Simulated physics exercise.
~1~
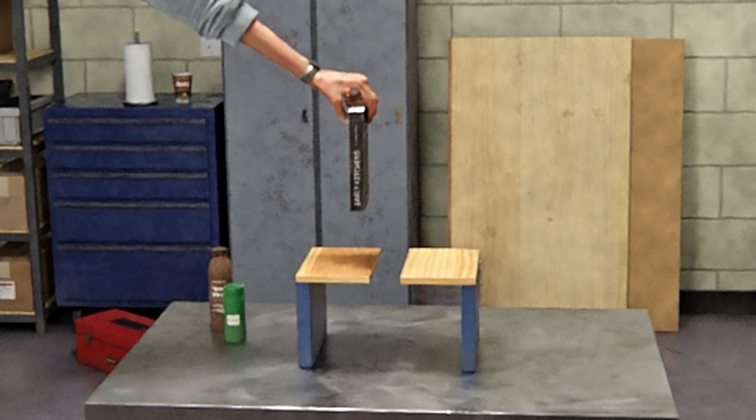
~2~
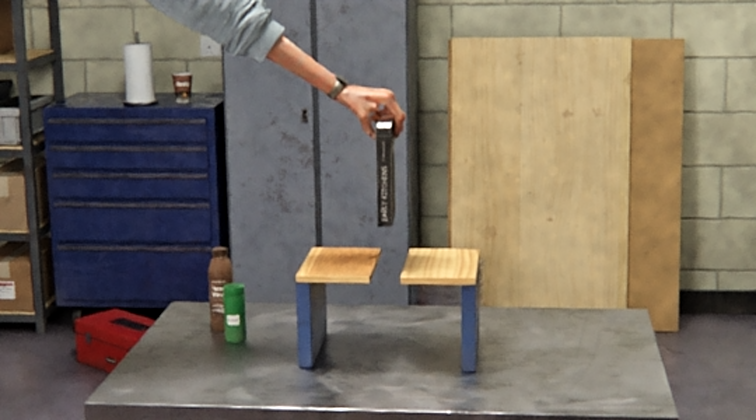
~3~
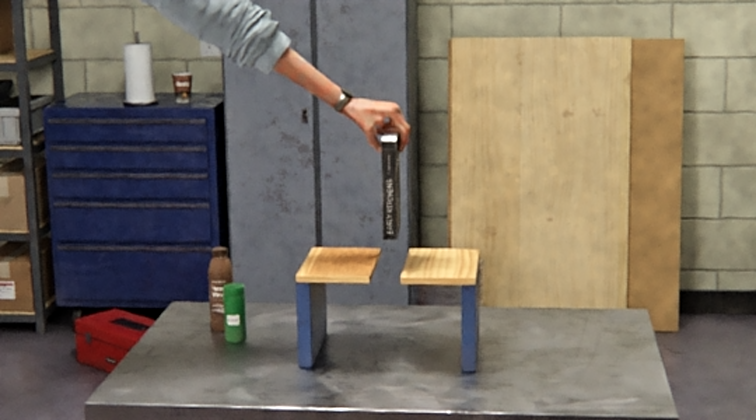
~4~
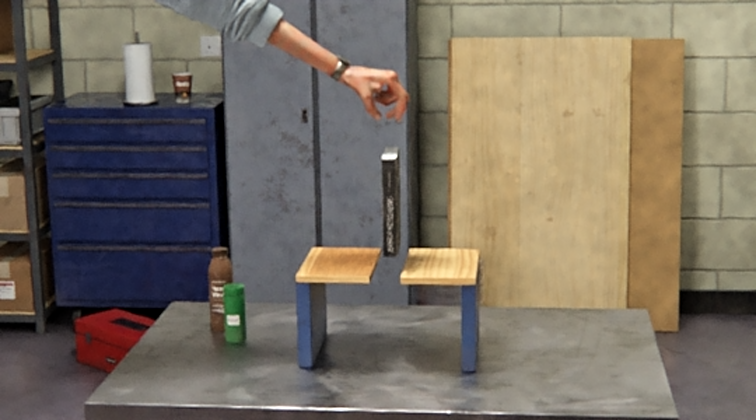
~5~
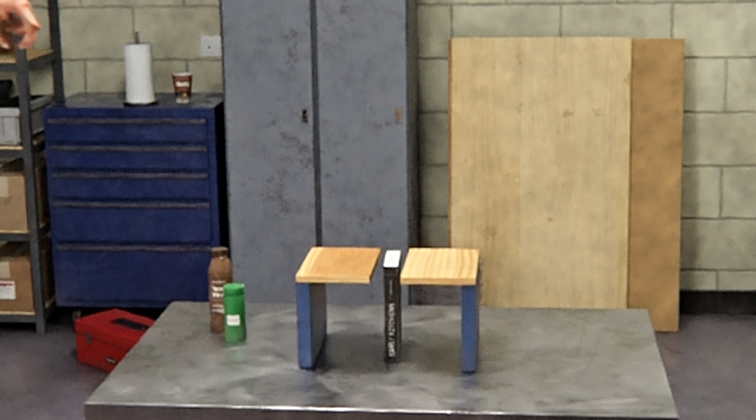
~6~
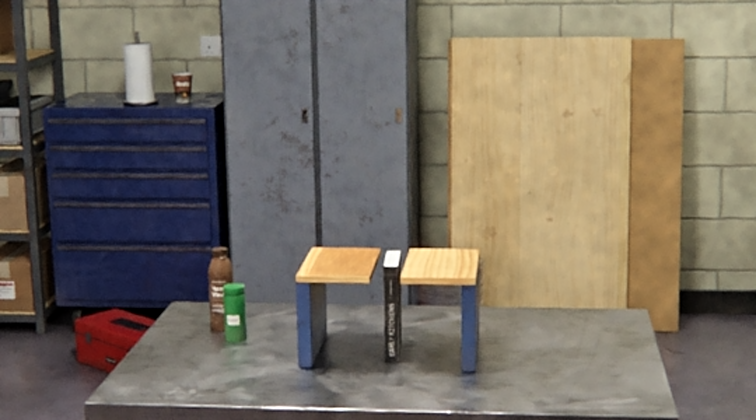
Hand lowering a black book over the gap between two wooden-topped stands, releasing it, the book dropping through and standing upright.
